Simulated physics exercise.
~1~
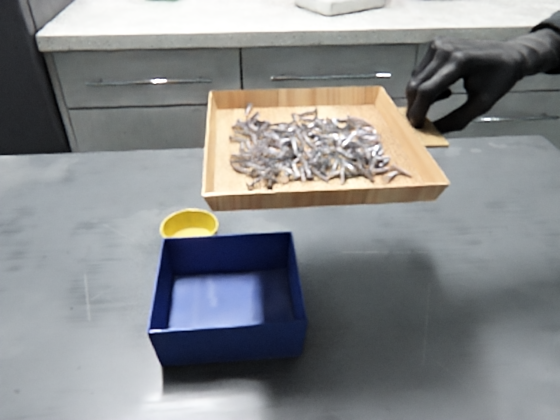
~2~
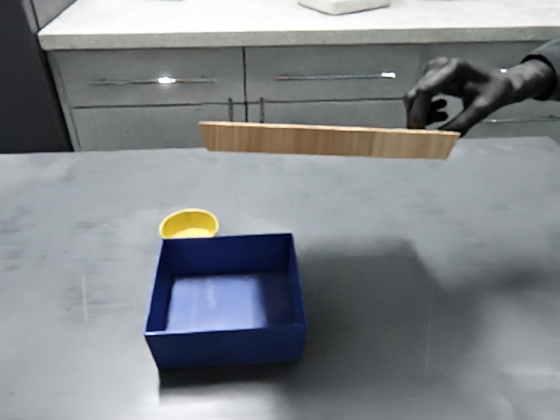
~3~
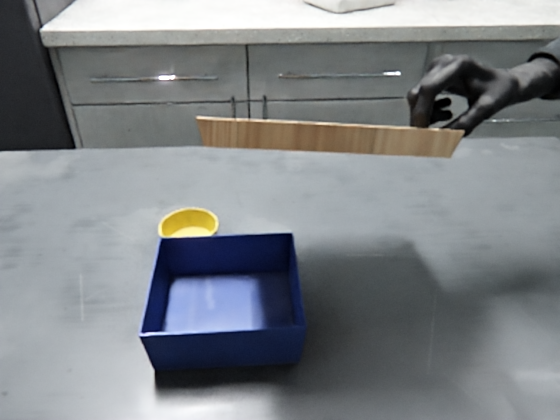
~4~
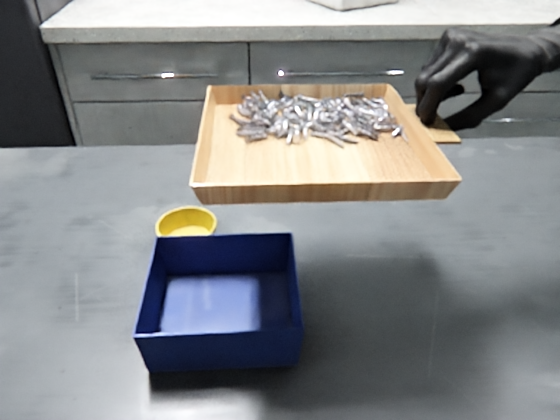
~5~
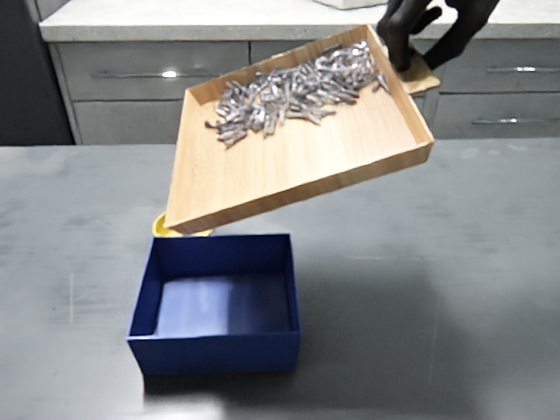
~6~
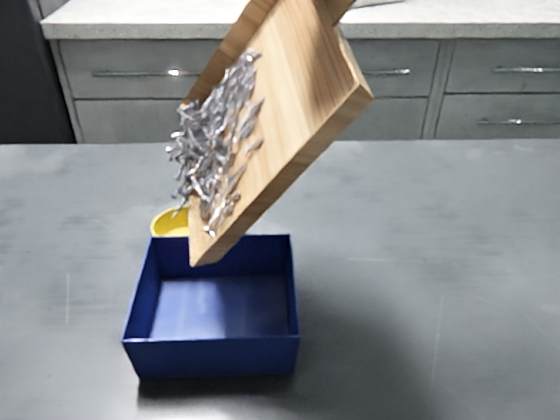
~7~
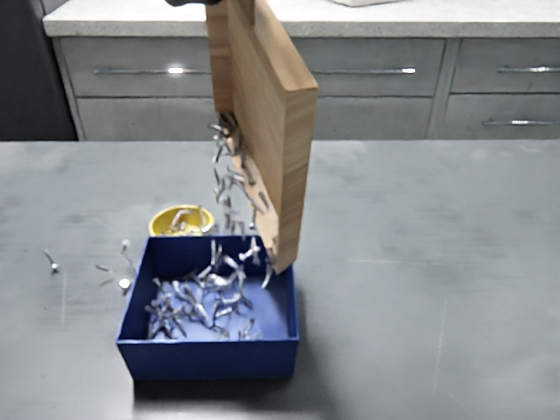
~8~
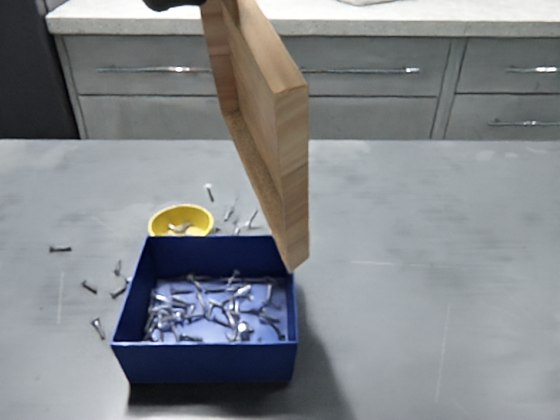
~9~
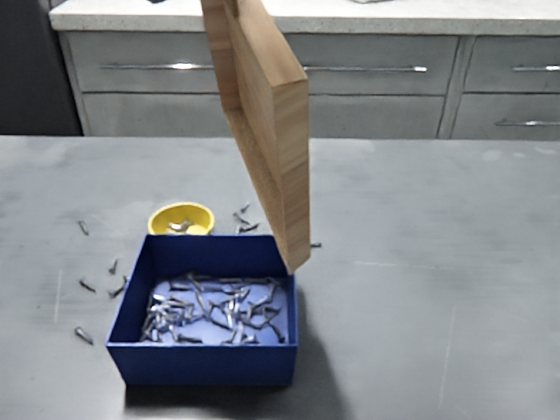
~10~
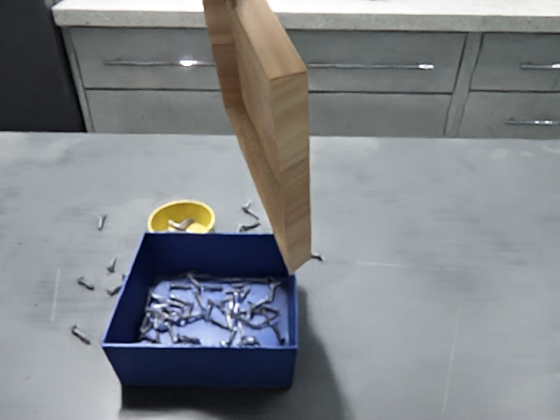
On a grey table, a gloved hand tips screws from a wooden tray, filling a blue tin partway and scattering others.
